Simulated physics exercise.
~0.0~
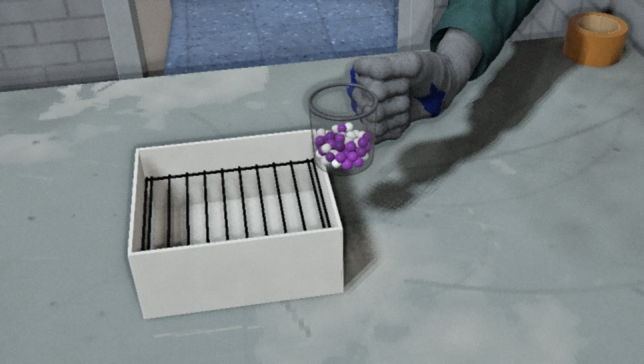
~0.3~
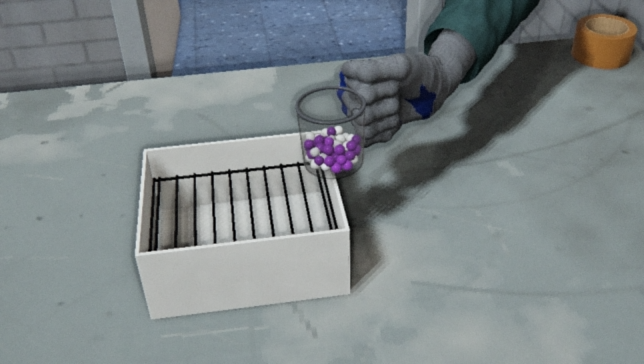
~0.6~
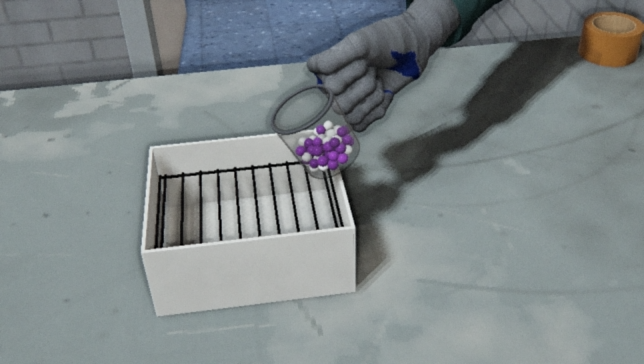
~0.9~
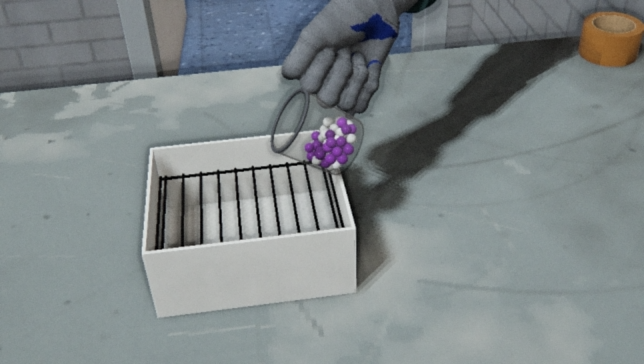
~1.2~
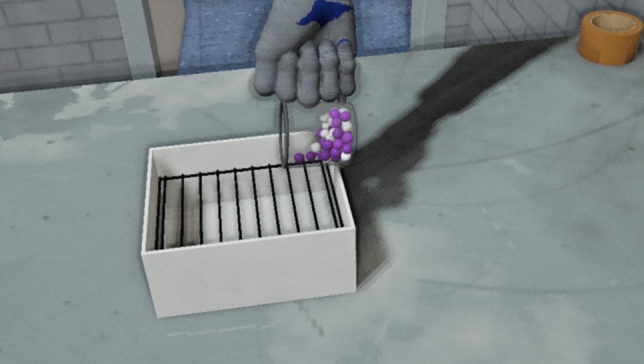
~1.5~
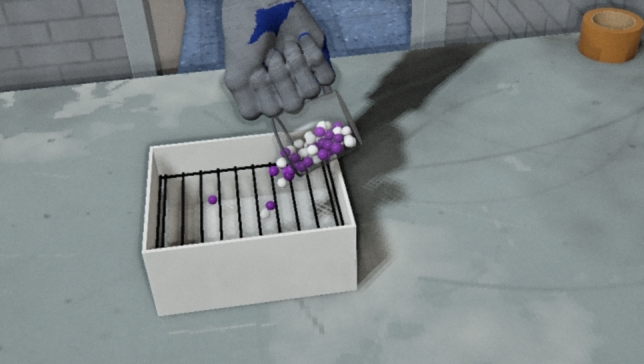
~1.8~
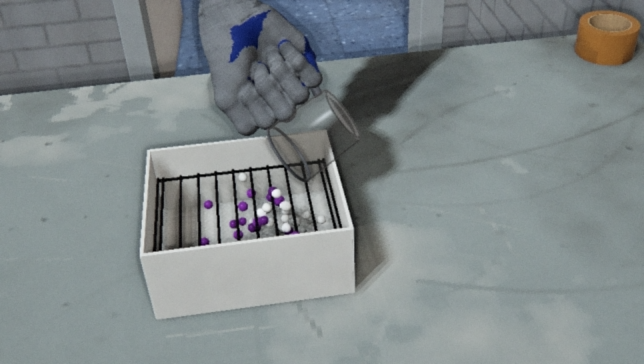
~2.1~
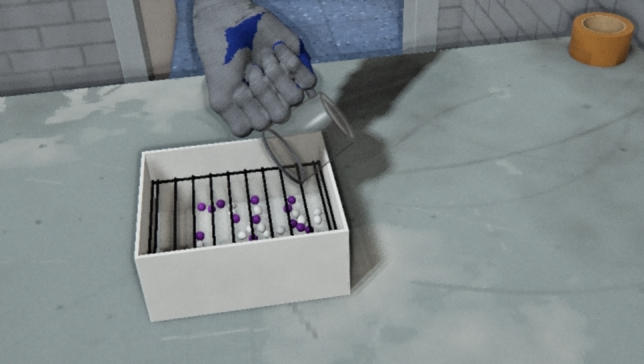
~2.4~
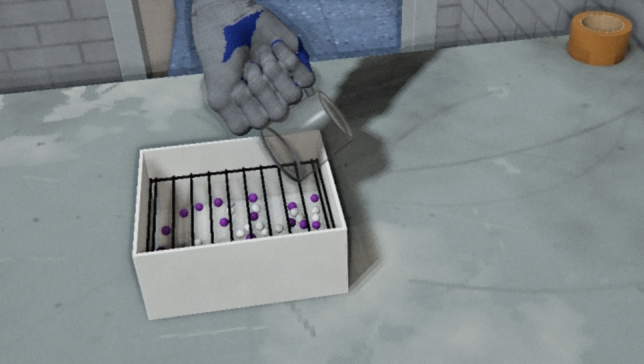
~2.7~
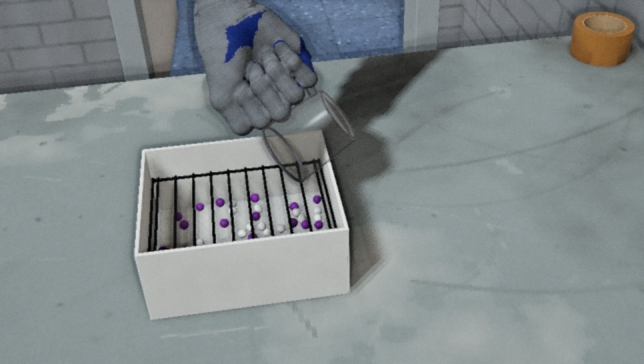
A gray-gloved hand carries a clear cup of small purple and white balls over a pale, worn tabletop, seen from above at a slight angle by a gently swaying camera. A white open box with a row of black wires across it sits left of center, and a roll of orange tape lies at the upper right. The hand moves the cup left to the box's back right corner and tips it onto its side. The balls spill leftward across the wires until the cup is upside down and empty. Both colors drop between the wires and settle beneath them.
